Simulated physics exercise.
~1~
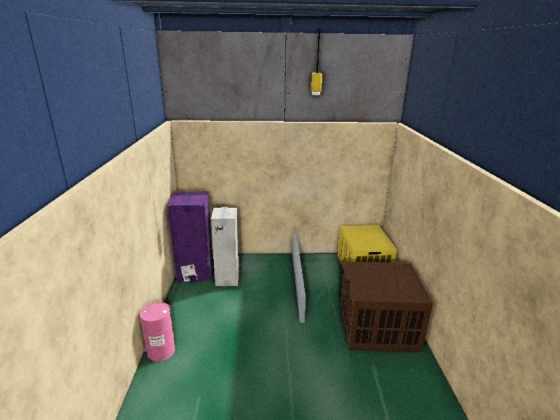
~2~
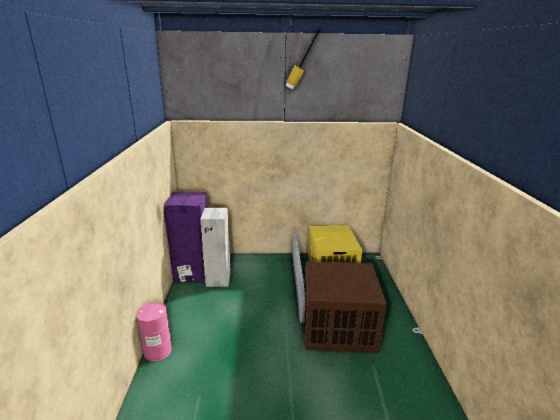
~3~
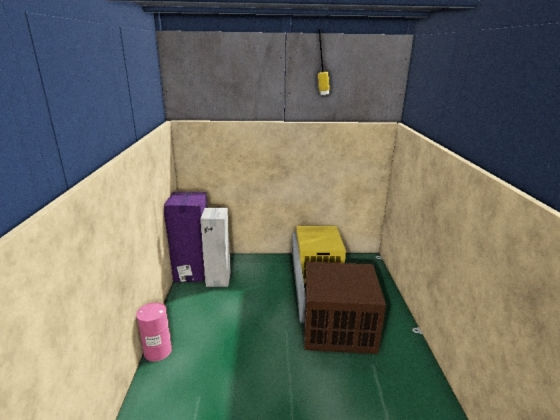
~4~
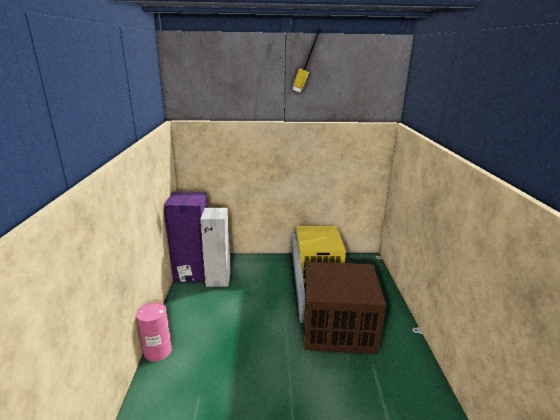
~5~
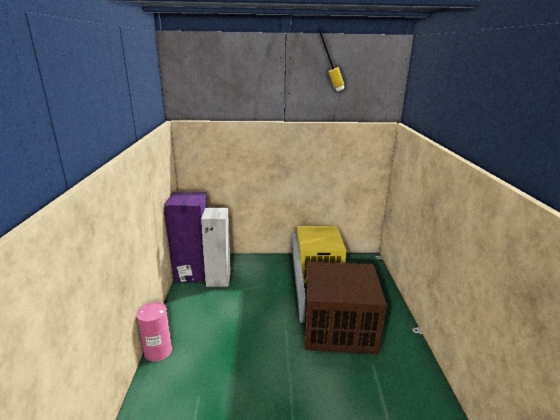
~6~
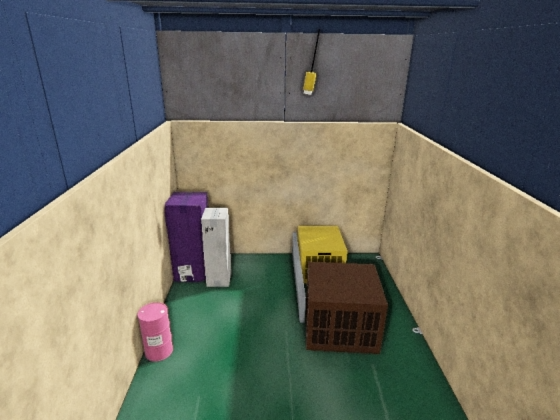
A brown chest sits on the green floor of a van's load bay, seen from the rear towards the bulkhead, with a yellow chest behind it on the right. A tall purple box and a white box stand at the left, a pink canister is nearer by the left wall, and a low board runs along the middle. As the hanging lamp swings, both chests slide left to the board and the white box shifts slightly left. The yellow chest then slides a little farther left. The lamp keeps swinging while the load settles, everything still upright, the chests remaining beside the board.
